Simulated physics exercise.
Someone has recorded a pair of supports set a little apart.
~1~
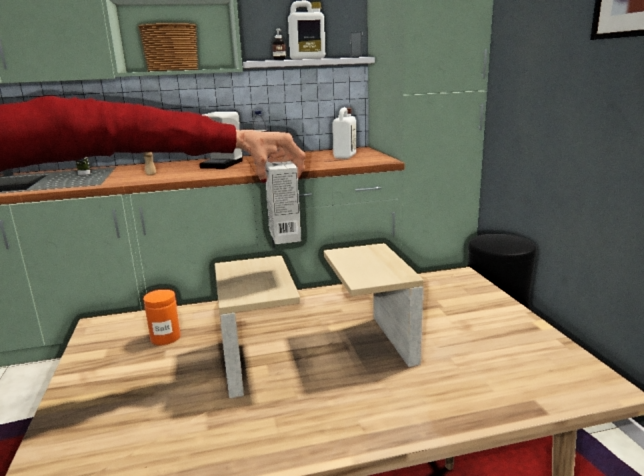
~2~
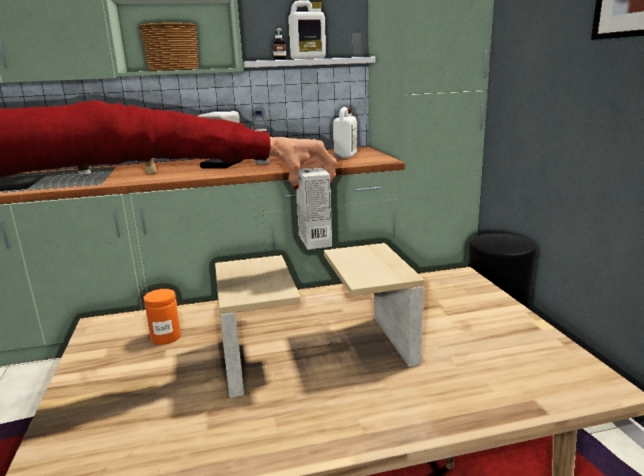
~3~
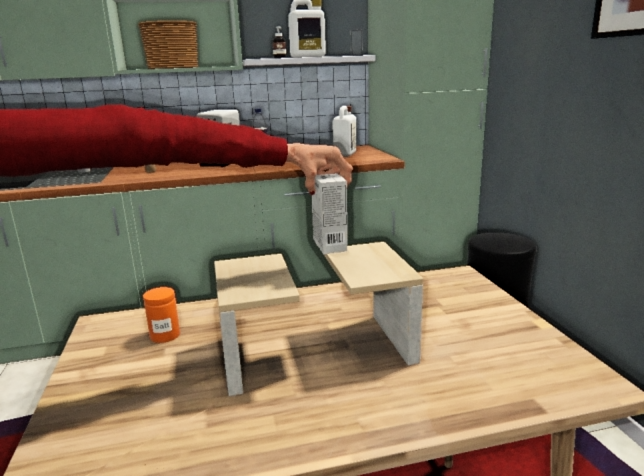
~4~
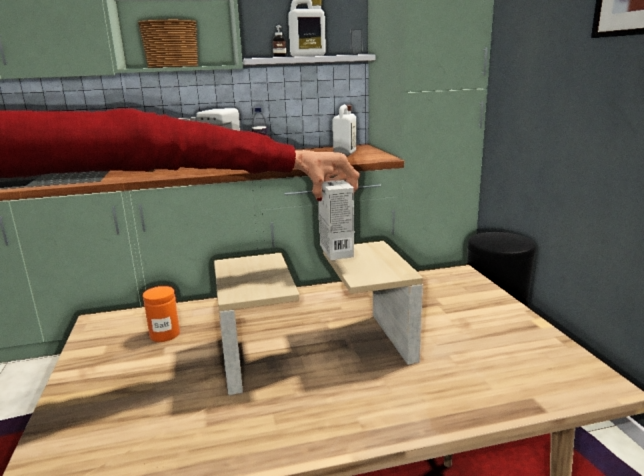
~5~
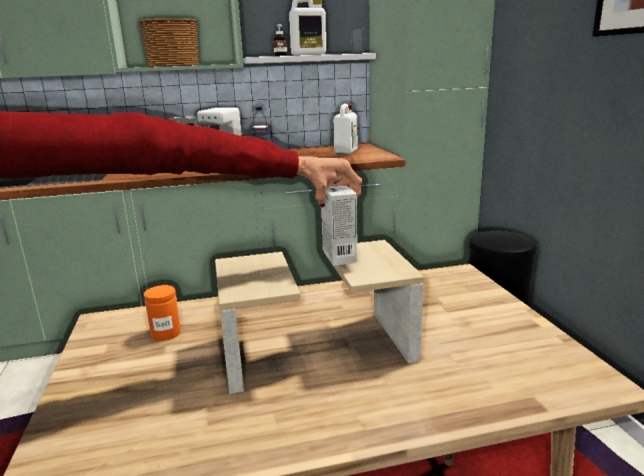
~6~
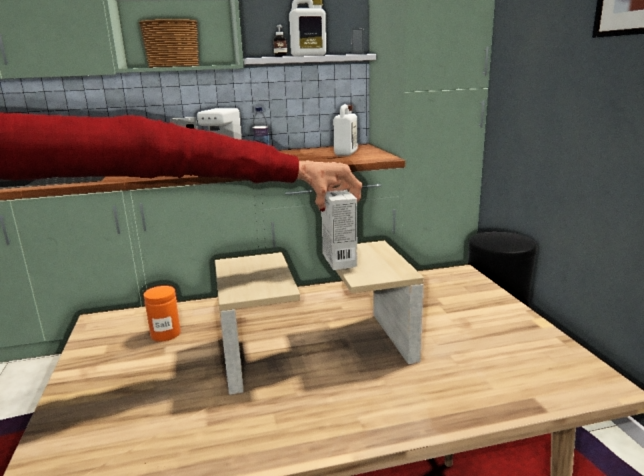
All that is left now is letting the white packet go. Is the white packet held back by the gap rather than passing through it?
Yes, the gap holds it.
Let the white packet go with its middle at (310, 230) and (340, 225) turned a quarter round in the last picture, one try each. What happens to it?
The first time it makes it through, and the second time it does not get through.
Then, 0.20 s after the last picture, nothing has stirred.
Then, 0.70 s after the last picture, white packet resting near (339, 232).
At rest, both in place. Seen from the same camera at the end, white packet near (339, 232). The packet stays on top.
